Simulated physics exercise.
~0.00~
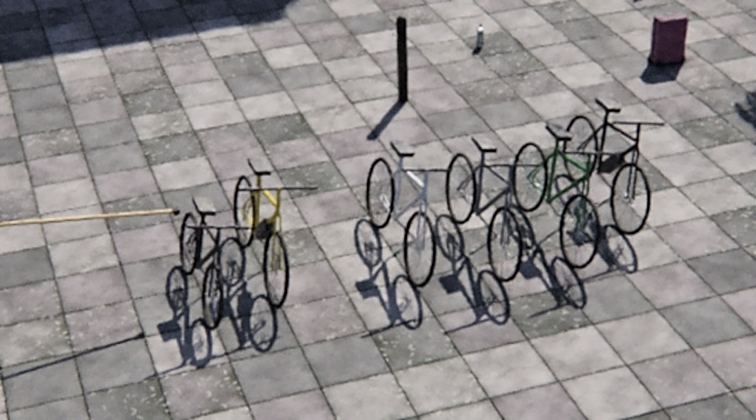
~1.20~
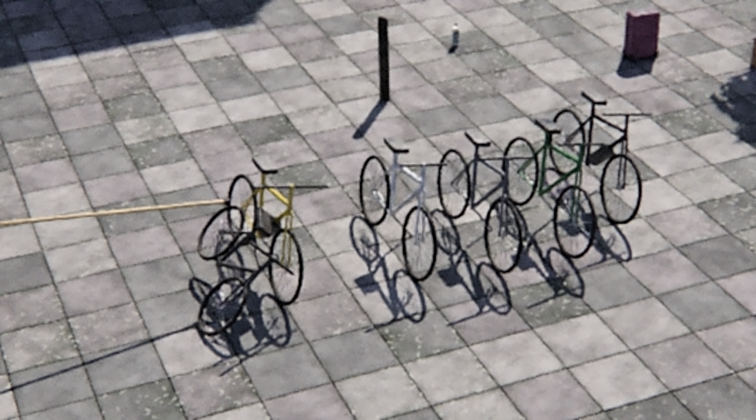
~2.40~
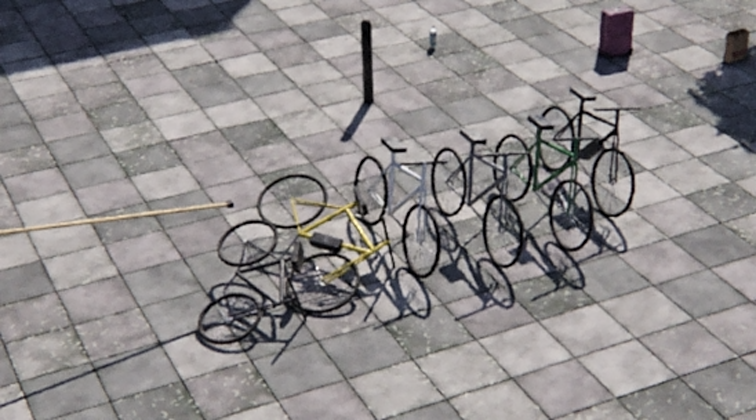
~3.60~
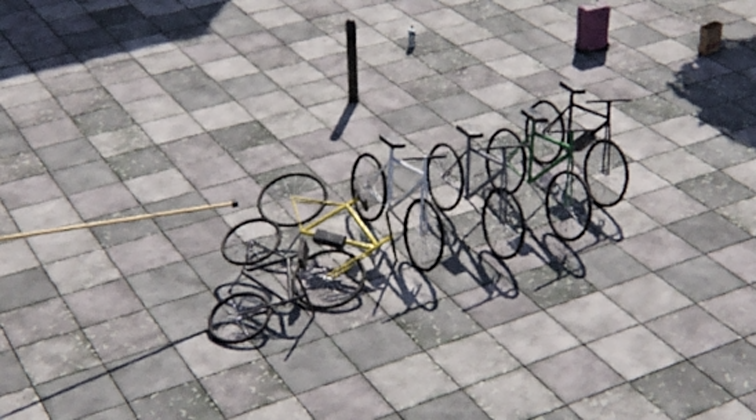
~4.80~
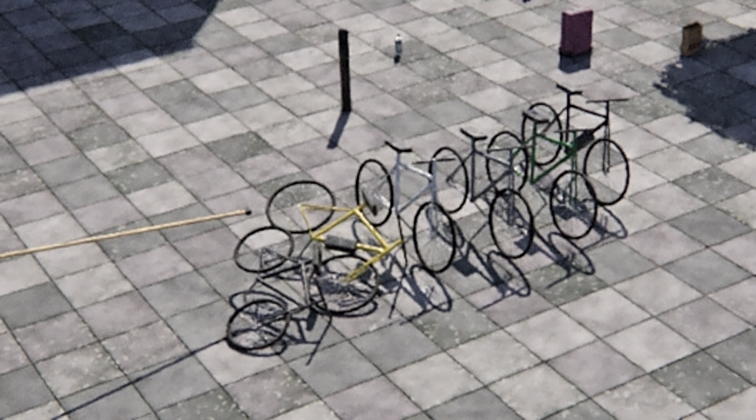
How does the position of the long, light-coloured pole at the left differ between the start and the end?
At the end the pole sits a little farther to the right in view than at the start, and most of it is slightly lower.
Six parked bicycles on paving, a pole pushing the leftmost over into the yellow one, which topples too, four staying upright.
